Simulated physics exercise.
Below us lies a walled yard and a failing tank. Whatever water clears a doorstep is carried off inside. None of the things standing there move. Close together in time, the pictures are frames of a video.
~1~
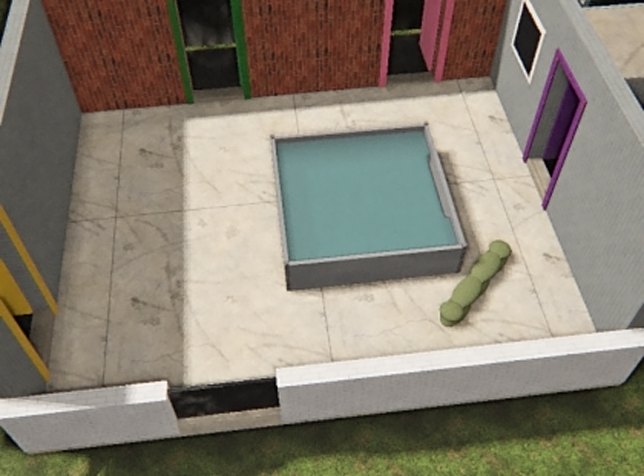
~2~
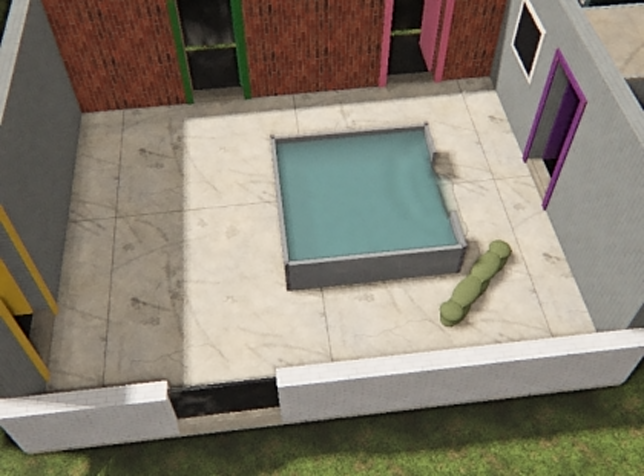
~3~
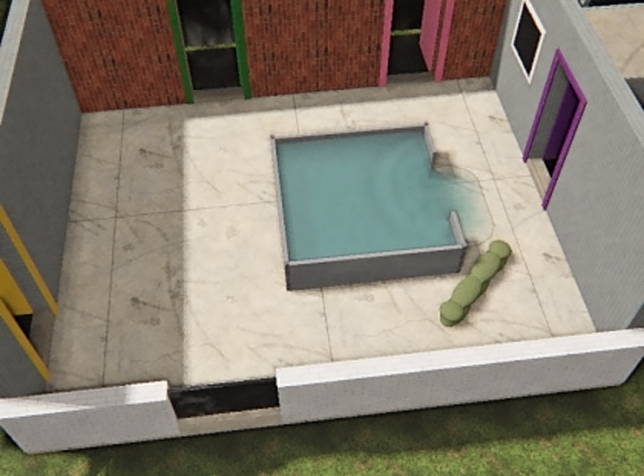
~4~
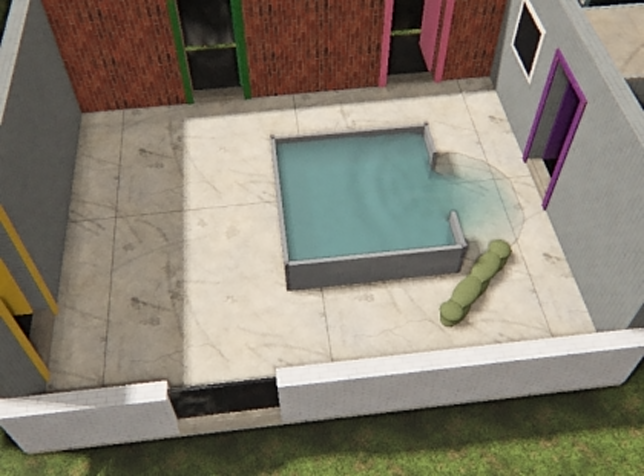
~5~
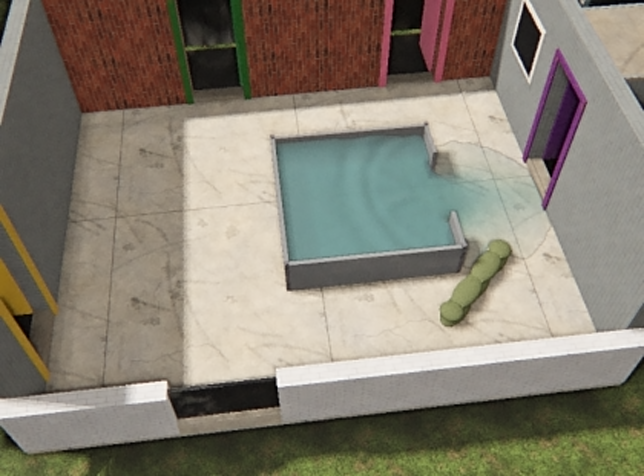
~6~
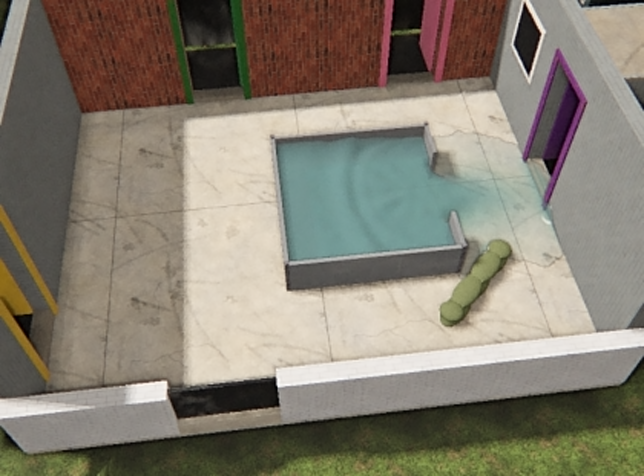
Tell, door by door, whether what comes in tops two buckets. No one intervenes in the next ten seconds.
Purple door: Exceeds two buckets, green door: Within two buckets, yellow door: Within two buckets, pink door: Exceeds two buckets.
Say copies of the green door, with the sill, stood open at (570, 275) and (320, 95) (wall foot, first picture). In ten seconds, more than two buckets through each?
First: Gets beyond it. Second: Remains below.
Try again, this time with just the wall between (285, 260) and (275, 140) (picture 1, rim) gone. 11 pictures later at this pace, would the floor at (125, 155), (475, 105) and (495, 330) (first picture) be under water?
Sequence: Wetted / spared / spared.
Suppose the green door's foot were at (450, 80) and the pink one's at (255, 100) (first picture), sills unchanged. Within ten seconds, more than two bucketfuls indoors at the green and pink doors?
The green door gets past the limit, and the pink door comes up short too.
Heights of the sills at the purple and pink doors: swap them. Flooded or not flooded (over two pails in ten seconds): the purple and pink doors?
After the swap, the purple door overflows while the pink door falls short.
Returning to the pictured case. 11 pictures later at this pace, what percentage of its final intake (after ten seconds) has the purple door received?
Approximately 45 in a hundred, I reckon.
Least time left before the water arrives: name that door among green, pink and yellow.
Clearly the door marked pink.
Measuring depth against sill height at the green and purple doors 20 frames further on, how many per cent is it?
Around 0 in a hundred for the first and 210 in a hundred for the second.
A moment on, water covers 10 % of the floor; the purple door far over two buckets in, the green door not reached, the yellow door not reached, the pink door not reached.
Next, water covers 20 % of the floor; the purple door far over two buckets in, the green door not reached, the yellow door not reached, the pink door not reached.
Then, water covers 35 % of the floor; the purple door far over two buckets in, the green door not reached, the yellow door not reached, the pink door under two buckets in.
Later, water covers 75 % of the floor; the purple door far over two buckets in, the green door wet at the sill, nothing in, the yellow door wet at the sill, nothing in, the pink door over two buckets in.
In the end, water covers 90 % of the floor; the purple door far over two buckets in, the green door wet at the sill, nothing in, the yellow door wet at the sill, nothing in, the pink door far over two buckets in.
